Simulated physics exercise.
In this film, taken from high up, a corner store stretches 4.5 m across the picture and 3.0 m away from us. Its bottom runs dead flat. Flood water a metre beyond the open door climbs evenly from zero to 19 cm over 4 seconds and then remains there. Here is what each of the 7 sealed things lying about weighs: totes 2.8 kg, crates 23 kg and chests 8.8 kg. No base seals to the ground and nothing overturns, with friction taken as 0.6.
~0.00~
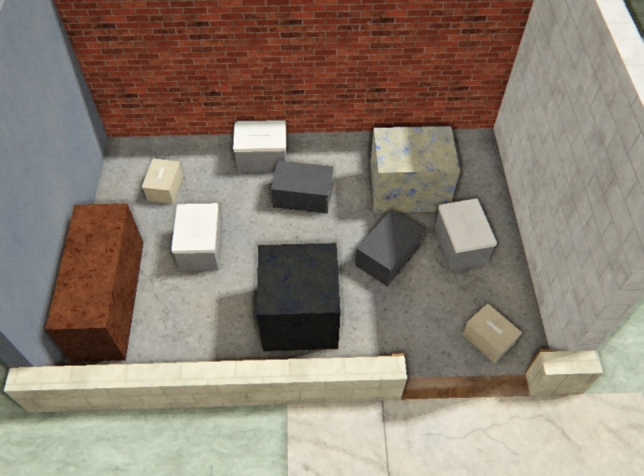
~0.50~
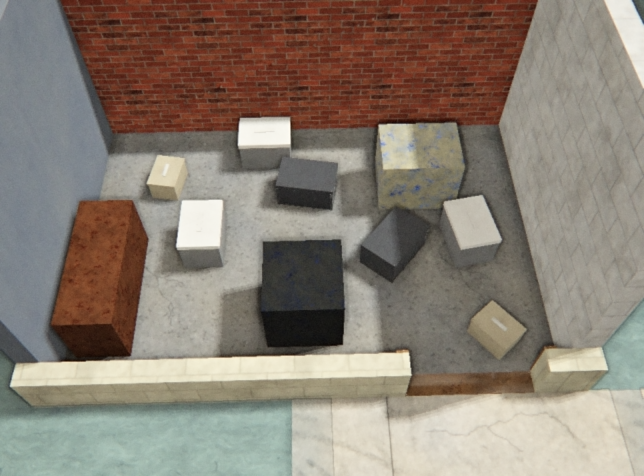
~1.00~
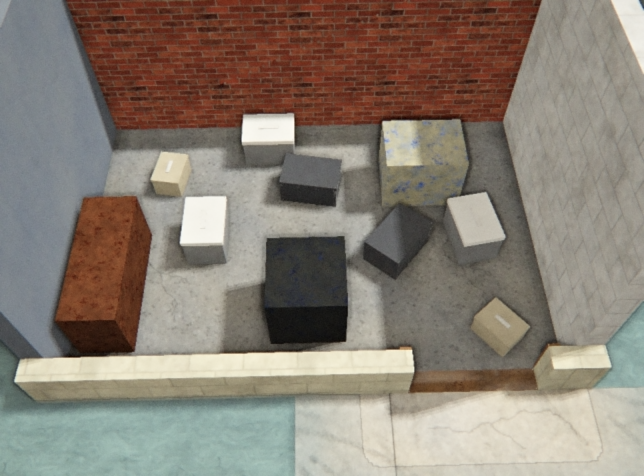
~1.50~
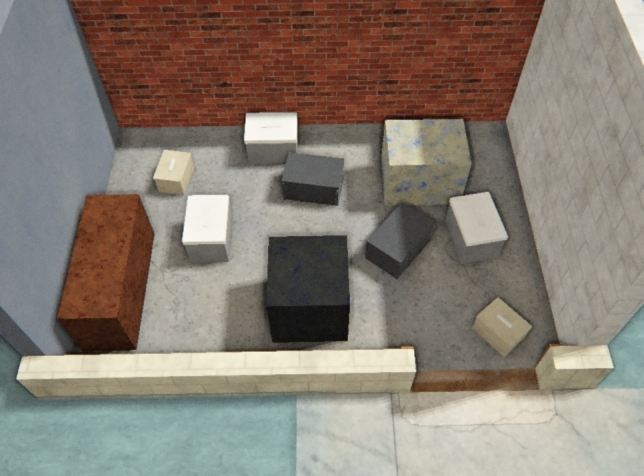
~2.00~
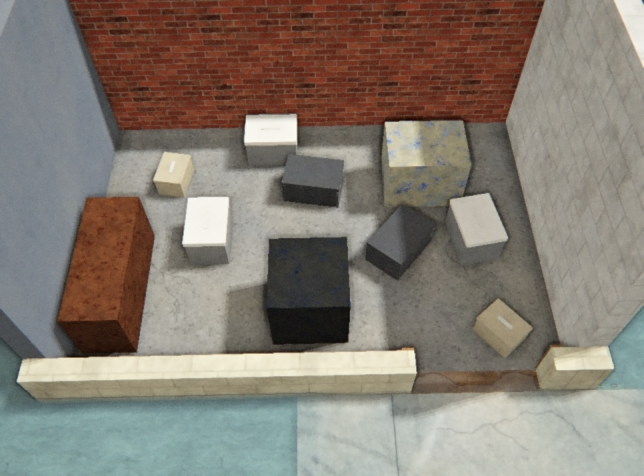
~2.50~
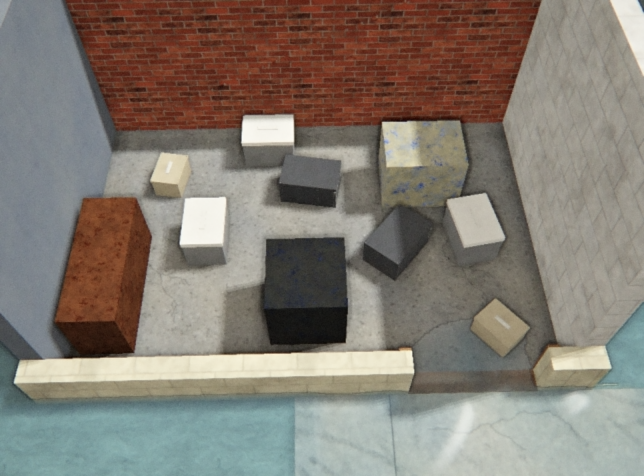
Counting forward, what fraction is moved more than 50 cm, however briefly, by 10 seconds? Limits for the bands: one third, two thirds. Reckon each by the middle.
Watching this, the moved portion will reach or pass two thirds.
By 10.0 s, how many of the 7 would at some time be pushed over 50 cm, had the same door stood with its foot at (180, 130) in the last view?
The count would be 3.
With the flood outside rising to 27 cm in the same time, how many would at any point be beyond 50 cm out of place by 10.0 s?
That would make 7 of them.
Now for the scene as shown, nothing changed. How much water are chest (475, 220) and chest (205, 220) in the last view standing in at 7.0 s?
I'd put it at 6 cm and 2 cm respectively.
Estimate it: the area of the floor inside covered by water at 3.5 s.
Near 2.0 m2 in all.
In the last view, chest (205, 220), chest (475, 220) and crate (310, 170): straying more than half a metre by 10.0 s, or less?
Taking them in that order, the first is within the limit, the second beyond the limit and the third within the limit.
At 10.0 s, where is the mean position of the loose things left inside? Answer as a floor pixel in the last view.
About (219, 194).
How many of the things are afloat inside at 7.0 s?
By my count, 1.
After 3.5 s 0 of 7 are over 50 cm from their spots; 0 afloat.
After 4.5 s 1 of 7 are over 50 cm from their spots; 1 afloat.
After 7.0 s 3 of 7 are over 50 cm from their spots; 1 afloat.
After 10.0 s 5 of 7 are over 50 cm from their spots, and 5 have been at some point; 5 afloat.
